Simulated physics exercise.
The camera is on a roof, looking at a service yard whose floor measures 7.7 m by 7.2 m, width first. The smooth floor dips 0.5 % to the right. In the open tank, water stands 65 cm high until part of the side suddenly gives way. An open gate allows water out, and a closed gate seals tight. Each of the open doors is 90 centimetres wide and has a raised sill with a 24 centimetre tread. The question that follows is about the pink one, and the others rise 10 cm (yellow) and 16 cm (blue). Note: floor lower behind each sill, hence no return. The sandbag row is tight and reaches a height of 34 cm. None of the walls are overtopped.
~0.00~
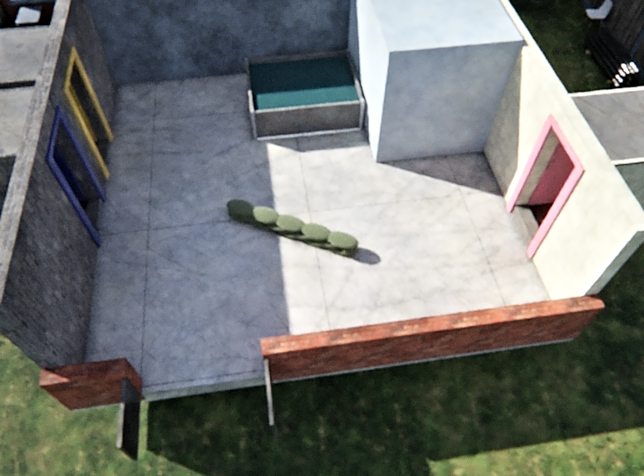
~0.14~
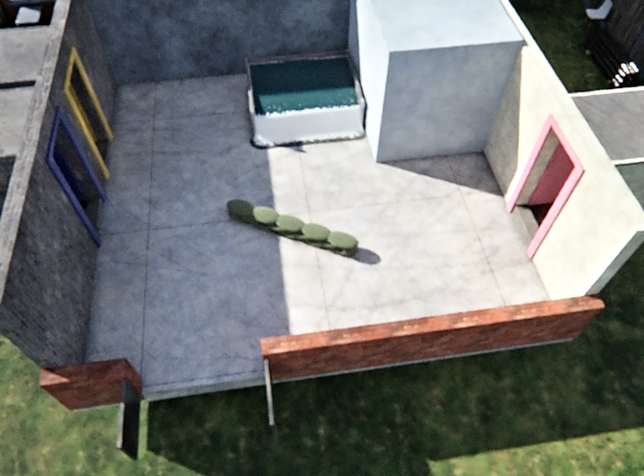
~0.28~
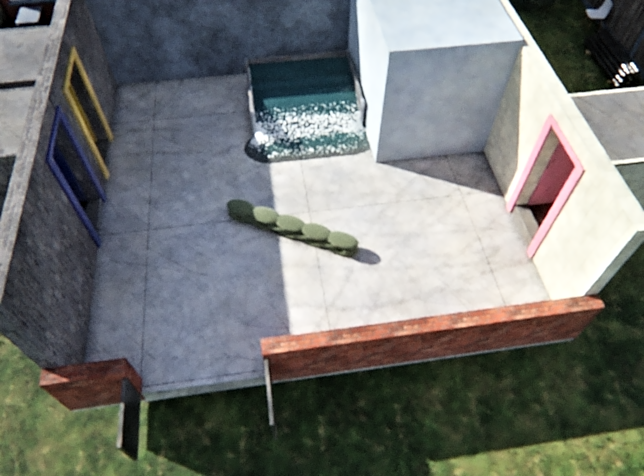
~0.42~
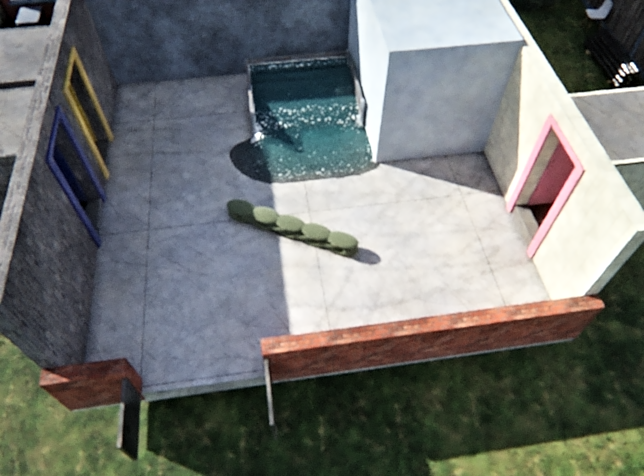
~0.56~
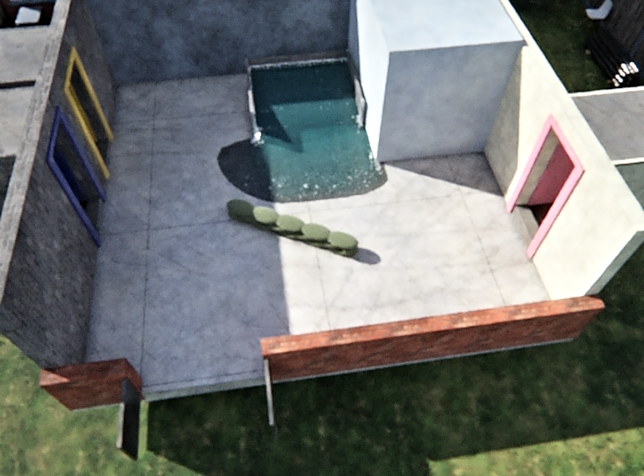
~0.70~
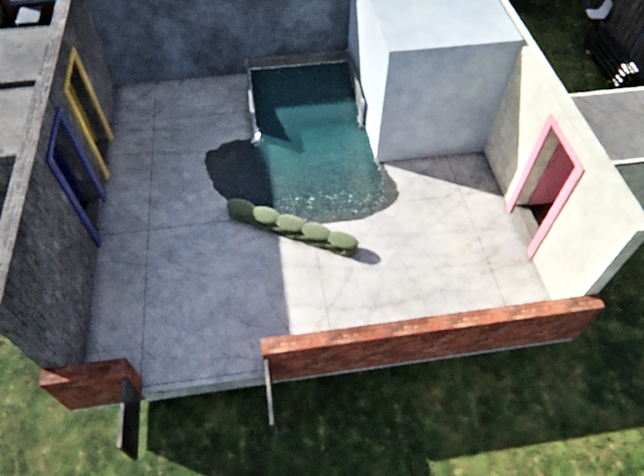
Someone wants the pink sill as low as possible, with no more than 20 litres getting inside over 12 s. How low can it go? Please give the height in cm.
Around 16 cm would do.
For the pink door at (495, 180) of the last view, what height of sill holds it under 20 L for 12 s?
You'd want it roughly 11.5 cm high.
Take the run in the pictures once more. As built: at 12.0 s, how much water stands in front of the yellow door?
Roughly 6.0 cm deep.
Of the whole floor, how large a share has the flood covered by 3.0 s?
Some 50 in a hundred.
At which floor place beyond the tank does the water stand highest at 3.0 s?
Check close to (554, 321).
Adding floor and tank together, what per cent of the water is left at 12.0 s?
I'd say near 94 per cent is still there.
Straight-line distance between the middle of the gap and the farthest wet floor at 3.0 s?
Roughly 6.0 metres.
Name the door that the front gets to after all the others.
Yellow.
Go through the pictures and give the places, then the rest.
In the first frame, still water, 65 cm deep, in the open tank at (303, 83); the pink door at (538, 196) is dry.
In the second frame, water pours out at (308, 125) and has run 0.3 m, to (259, 146); about 8 cm deep outside, 65 cm at the back.
In the third frame, the front is at (264, 160), 0.7 m from the gap at (308, 126); 1.6 m2 of floor is wet, 65 cm left at the back.
In the fourth frame, the gap is at (308, 127), the front 1.3 m out at (281, 181); the back of the open tank holds 58 cm.
In the fifth frame, water pours out at (308, 127) and has run 1.8 m, to (306, 199); about 9 cm deep outside, 55 cm at the back.
In the sixth frame, water pours out at (308, 127) and has run 2.4 m, to (287, 223); about 8 cm deep outside, 54 cm at the back; the pink door at (538, 196), 4.7 m from the gap, is still 2.4 m from the nearest water.
After 1.4 s water covers 25 % of the floor, deepest (38 cm) near (317, 225); it has not reached the pink door.
After 3.0 s water covers 50 % of the floor, deepest (42 cm) near (554, 321); 4 cm at the pink door, 0 litres in over its 22 cm sill.
After 12.0 s water covers 95 % of the floor, deepest (8 cm) near (336, 75); 7 cm at the pink door, 3 litres in over its 22 cm sill.
At the pink door as built, the water arrived by 3.0 s and peaked near 25 cm at 3.6 s.
Run again over the same 12 s with other heights there, 37 litres in over 13.5 cm, 11 litres over 18.5 cm. The limit of 20 litres is kept from about 16 cm up.
